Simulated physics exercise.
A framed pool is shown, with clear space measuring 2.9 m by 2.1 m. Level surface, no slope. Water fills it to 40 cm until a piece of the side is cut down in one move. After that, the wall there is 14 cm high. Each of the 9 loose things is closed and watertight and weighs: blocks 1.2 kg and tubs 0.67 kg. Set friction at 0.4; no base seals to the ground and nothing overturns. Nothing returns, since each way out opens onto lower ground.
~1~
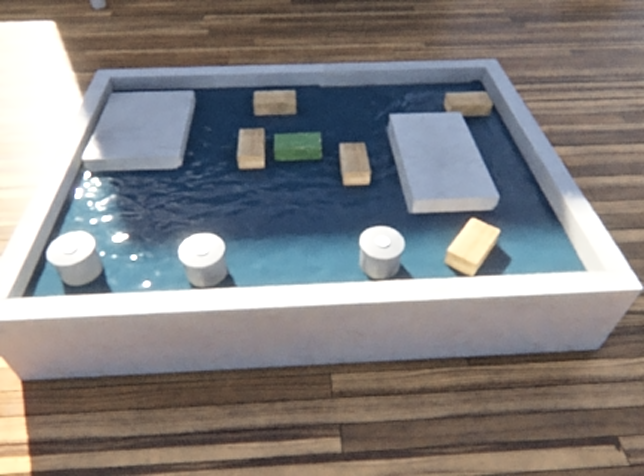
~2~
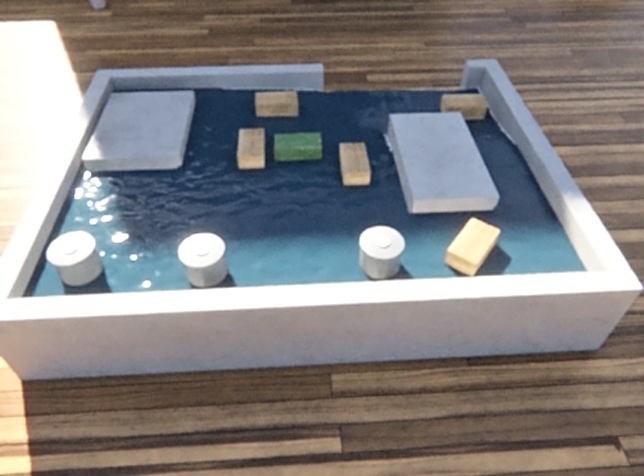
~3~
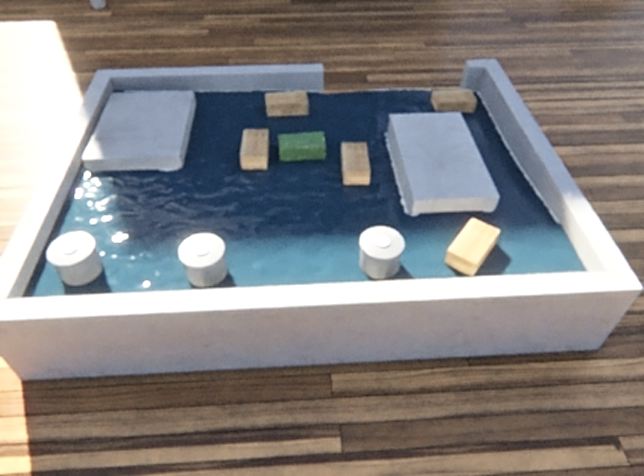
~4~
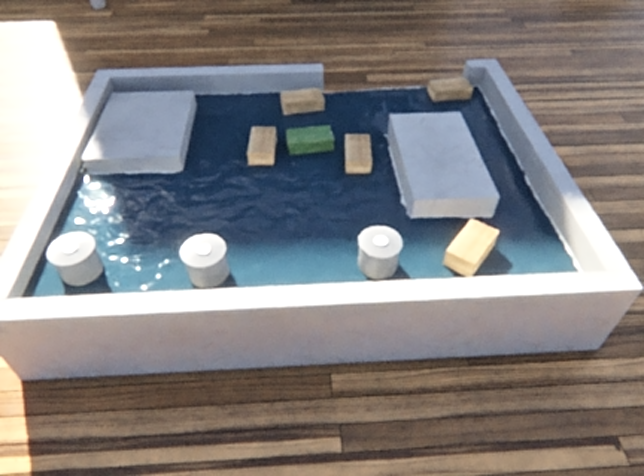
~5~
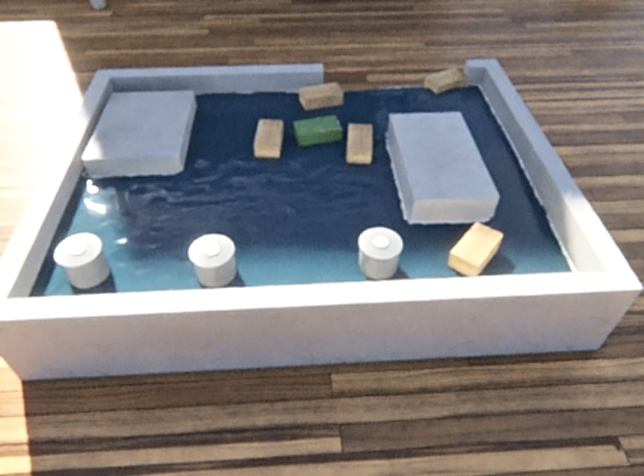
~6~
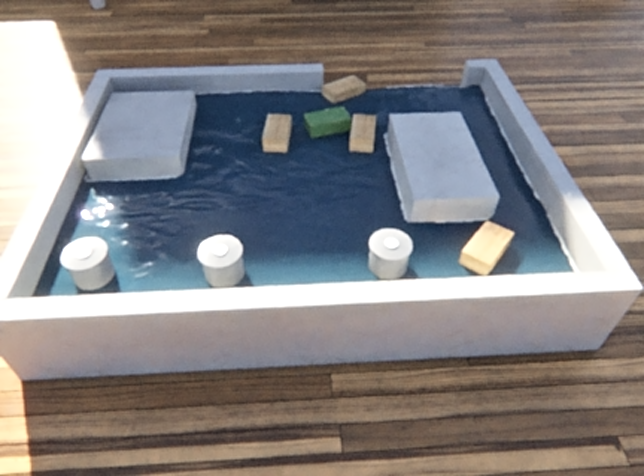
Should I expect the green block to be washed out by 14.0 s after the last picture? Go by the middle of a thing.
I'd say the green block makes it out.
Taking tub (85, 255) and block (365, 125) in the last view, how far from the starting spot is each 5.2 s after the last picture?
Respectively, 20 cm and gone out.
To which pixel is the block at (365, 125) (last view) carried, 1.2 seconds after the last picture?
Somewhere near (382, 101) in the last view.
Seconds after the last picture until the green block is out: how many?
Exit time: About 2.0 s.
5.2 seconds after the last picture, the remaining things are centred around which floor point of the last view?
I'd put it close to (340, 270) in the last view.
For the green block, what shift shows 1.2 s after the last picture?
Shift by then: About 80 cm.
Then, 1.2 s after the last picture the green block is near (355, 97), 0.8 m from its start, afloat; 2 of 9 are out; 7 afloat.
Then, 5.2 s after the last picture the green block has gone out; 5 of 9 are out; 4 afloat.
Then, 10.0 s after the last picture the green block has gone out; 5 of 9 are out; 4 afloat.
Then, 14.0 s after the last picture the green block has gone out; 6 of 9 are out; 3 afloat.
